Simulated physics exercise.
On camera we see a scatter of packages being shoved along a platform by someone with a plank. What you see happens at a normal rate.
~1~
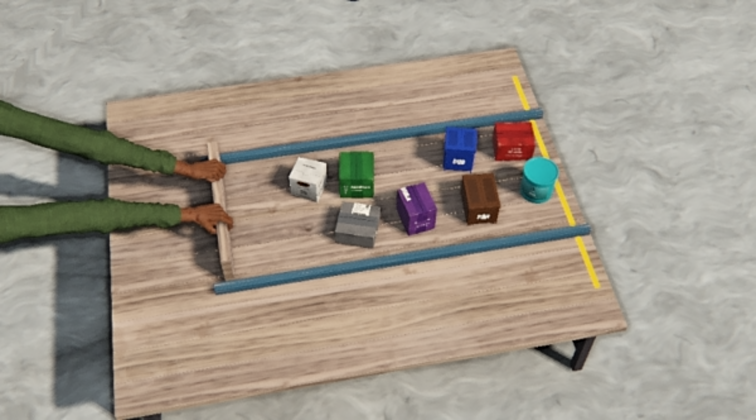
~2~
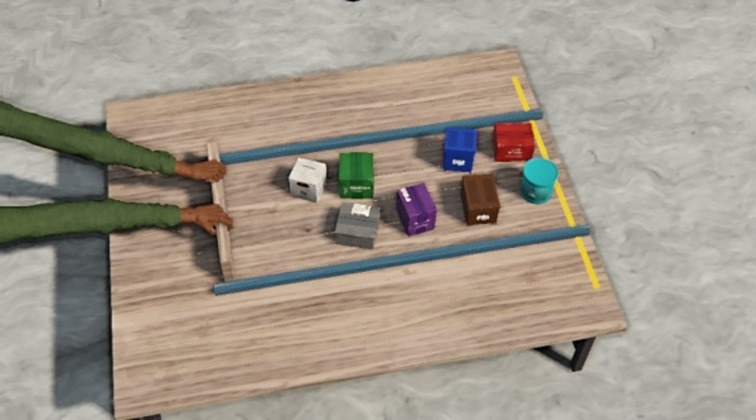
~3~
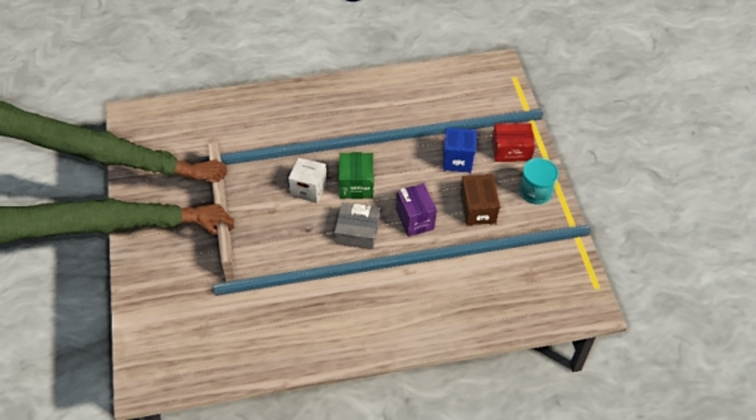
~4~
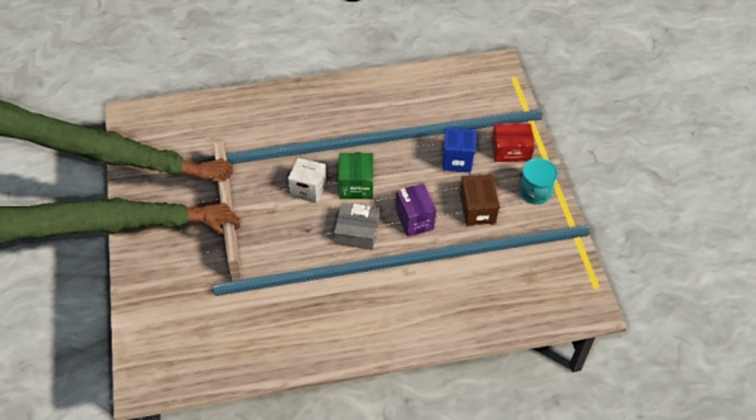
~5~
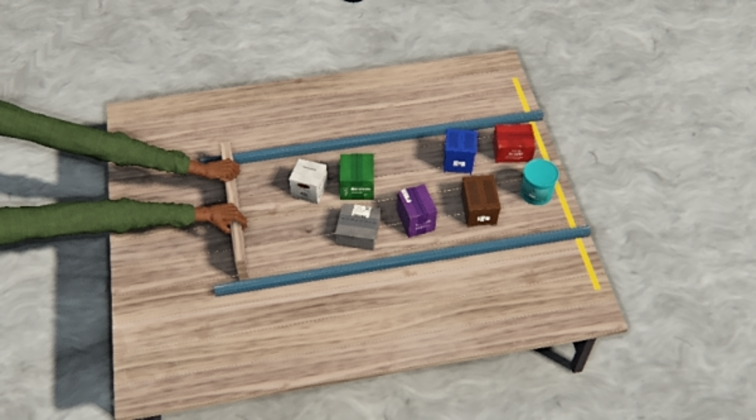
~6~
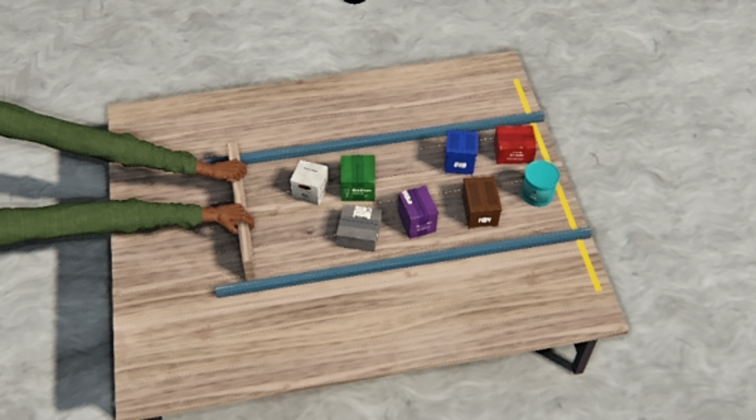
A wooden plank held by two green-sleeved arms slides slowly rightward along a wooden table, seen from above on a grey, rough floor. Between two blue rails sit white, green, grey, purple, brown, blue and red boxes, with a turquoise pail at the right near yellow tape. The hands push the plank a short way toward the boxes, which stay in place.
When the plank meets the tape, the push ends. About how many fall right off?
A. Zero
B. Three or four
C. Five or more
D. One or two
Five or more.
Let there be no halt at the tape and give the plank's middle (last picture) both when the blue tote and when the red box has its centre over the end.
Middle approx. at (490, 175), then approx. at (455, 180).
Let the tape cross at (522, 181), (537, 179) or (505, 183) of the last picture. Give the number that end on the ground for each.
So, reaching the ground: 5, then 6, then 4.
Soon after, none off yet; turquoise pail at rest near (540, 184); red box at rest near (515, 145); brown tote at rest near (481, 203).
After that, none off yet; turquoise pail displaced about its own width near (568, 179); red box displaced about its own width near (549, 138); brown tote displaced about its own width near (539, 192).
In the end, the number that fall off is five or more; gone, white box, grey parcel, green box, purple parcel, blue tote, brown tote, red box and turquoise pail.
